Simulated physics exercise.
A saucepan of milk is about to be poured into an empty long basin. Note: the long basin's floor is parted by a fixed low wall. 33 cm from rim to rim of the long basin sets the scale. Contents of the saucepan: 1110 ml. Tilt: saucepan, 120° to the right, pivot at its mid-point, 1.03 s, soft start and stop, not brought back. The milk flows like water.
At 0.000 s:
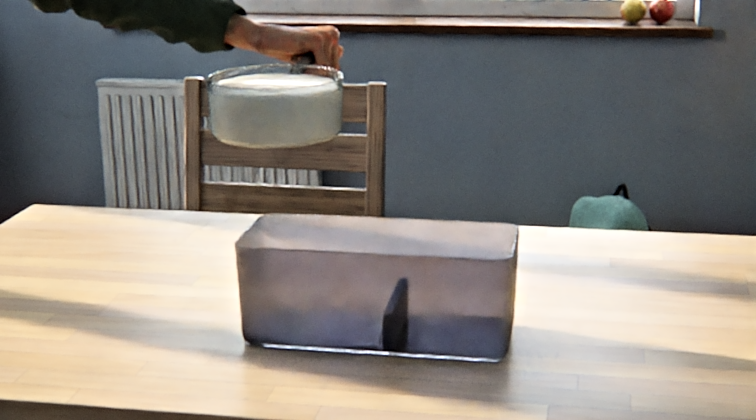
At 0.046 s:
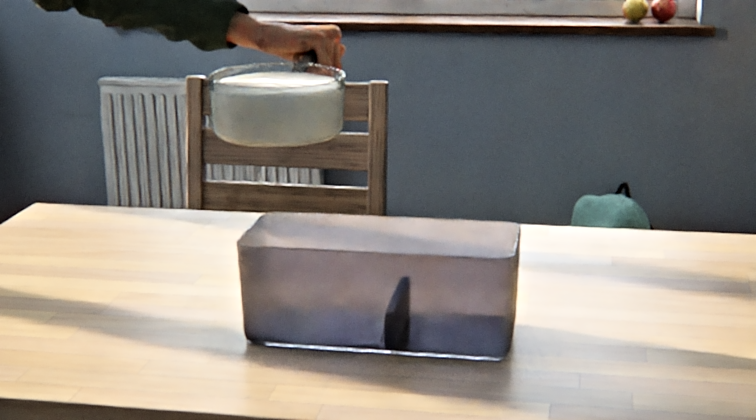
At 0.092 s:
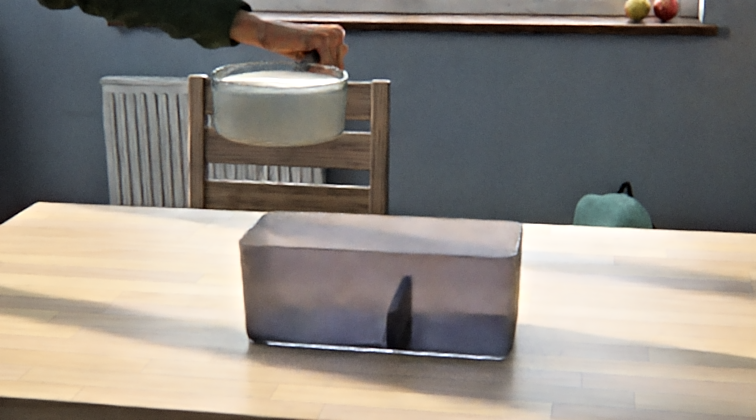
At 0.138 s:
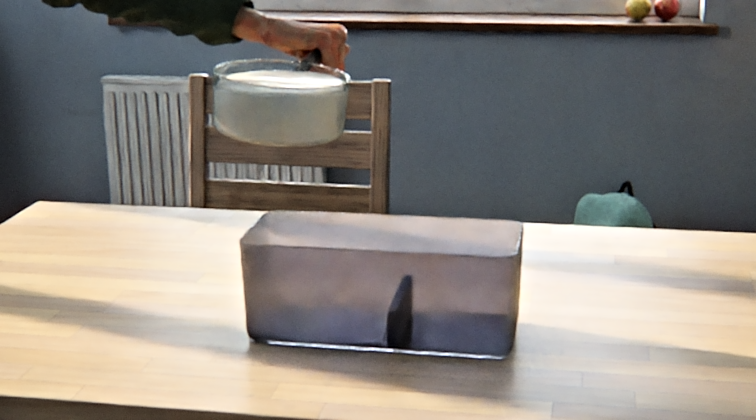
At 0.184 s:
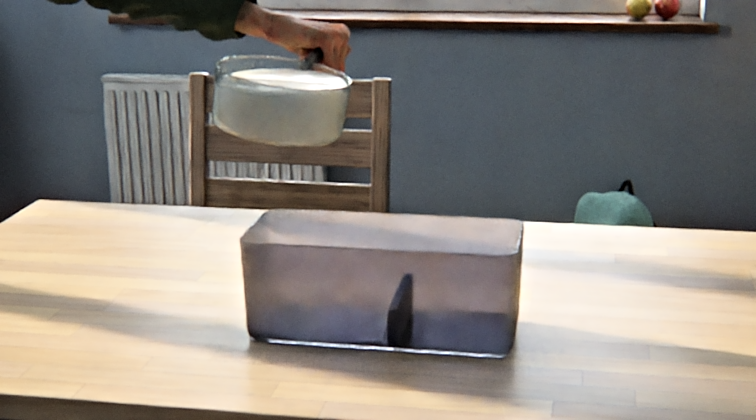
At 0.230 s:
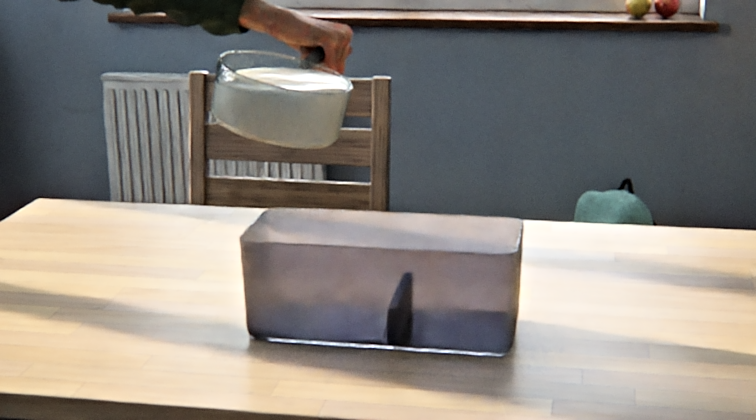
A hand held a clear saucepan of milk above a long, see-through basin on a wooden table, keeping it nearly level at first, then slowly tilted it a little to the right.
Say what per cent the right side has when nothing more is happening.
It has about 50 per cent.
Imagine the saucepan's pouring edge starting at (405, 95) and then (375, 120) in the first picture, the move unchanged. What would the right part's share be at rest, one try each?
Try 1: 70 %; try 2: 65 %.
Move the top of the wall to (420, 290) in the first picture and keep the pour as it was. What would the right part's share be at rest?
That would be about 25 in a hundred, I'd say.
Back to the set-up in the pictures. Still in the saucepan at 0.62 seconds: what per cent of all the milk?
Roughly 34 %.
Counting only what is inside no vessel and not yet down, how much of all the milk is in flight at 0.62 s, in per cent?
Roughly 46 percent.
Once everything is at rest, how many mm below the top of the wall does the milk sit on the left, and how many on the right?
About 26 mm on the left, about 18 mm on the right.
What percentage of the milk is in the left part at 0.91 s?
Around 38 in a hundred.
By 0.62 s the tilt is 79° and 34 per cent is still to pour, 3 is left of the wall and 18 right of it.
By 0.91 s the tilt is 116° and 3 per cent is still to pour, 38 is left of the wall and 50 right of it.
By 1.21 s the tilt is 120° and 0 per cent is still to pour, 46 is left of the wall and 50 right of it.
By 1.53 s the tilt is 120° and 0 per cent is still to pour, 46 is left of the wall and 50 right of it.
At rest 46 per cent lies left of the wall, 50 right of it and 4 outside.
